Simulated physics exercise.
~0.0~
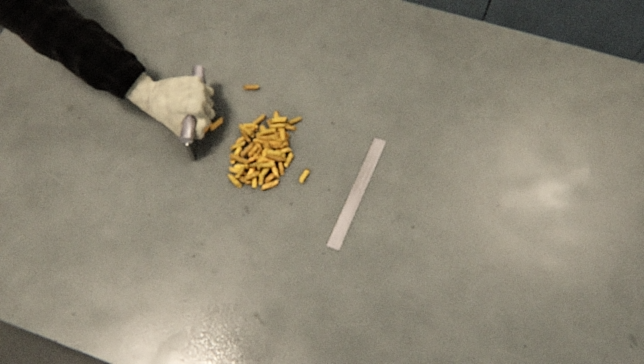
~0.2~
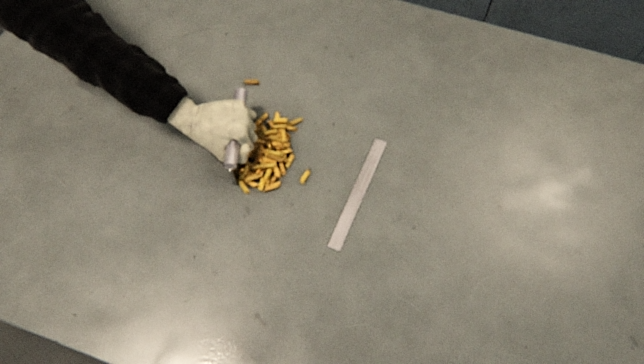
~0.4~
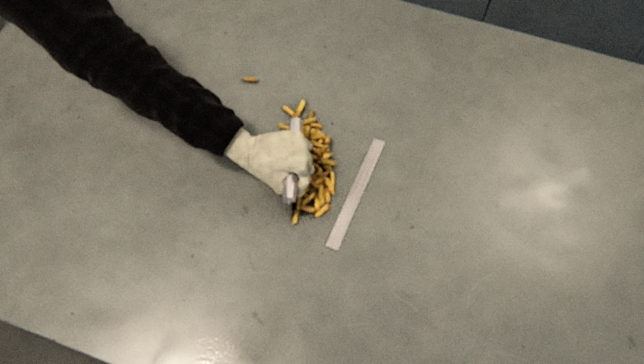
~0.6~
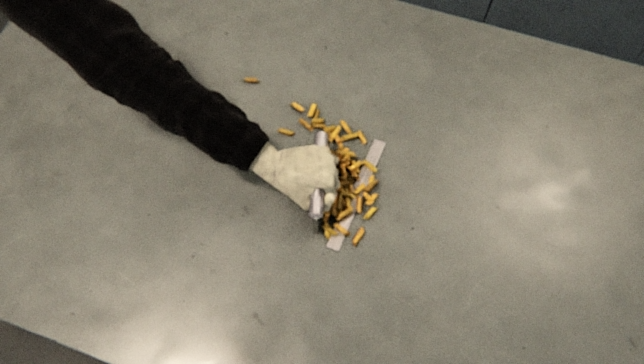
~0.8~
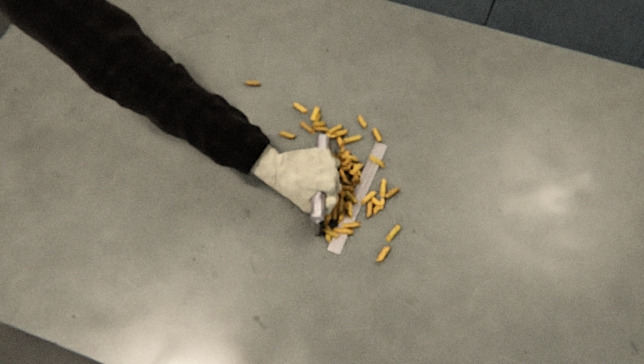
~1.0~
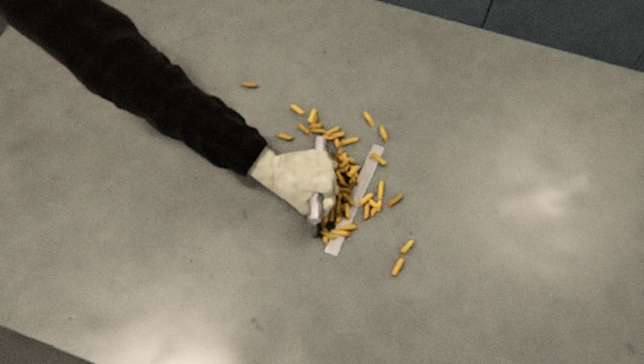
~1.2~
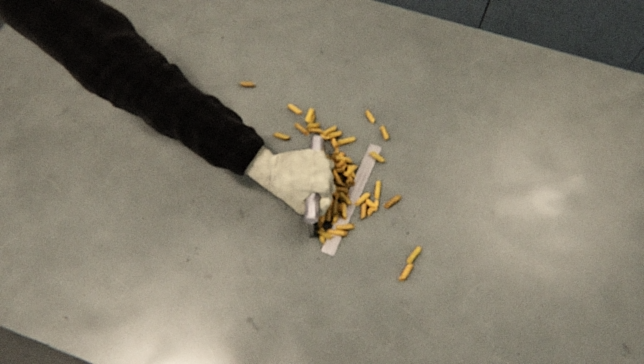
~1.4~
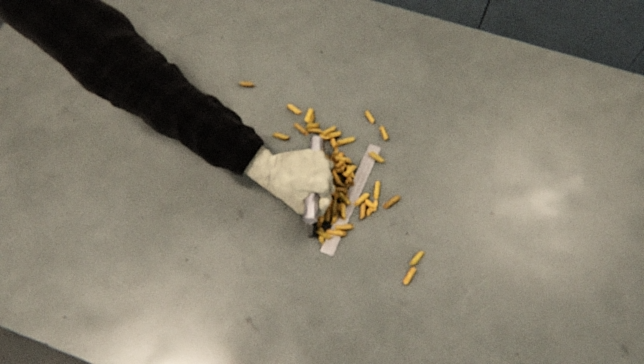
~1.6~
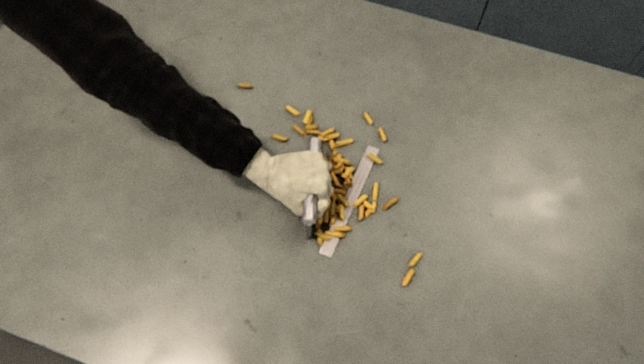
The footage shows a gloved hand pushing a scraper into a heap of yellow dry pasta pieces on a grey surface, driving them right and slightly down against a pale strip, where the hand halts as some pieces scatter past, most ending off the strip and a few on it.
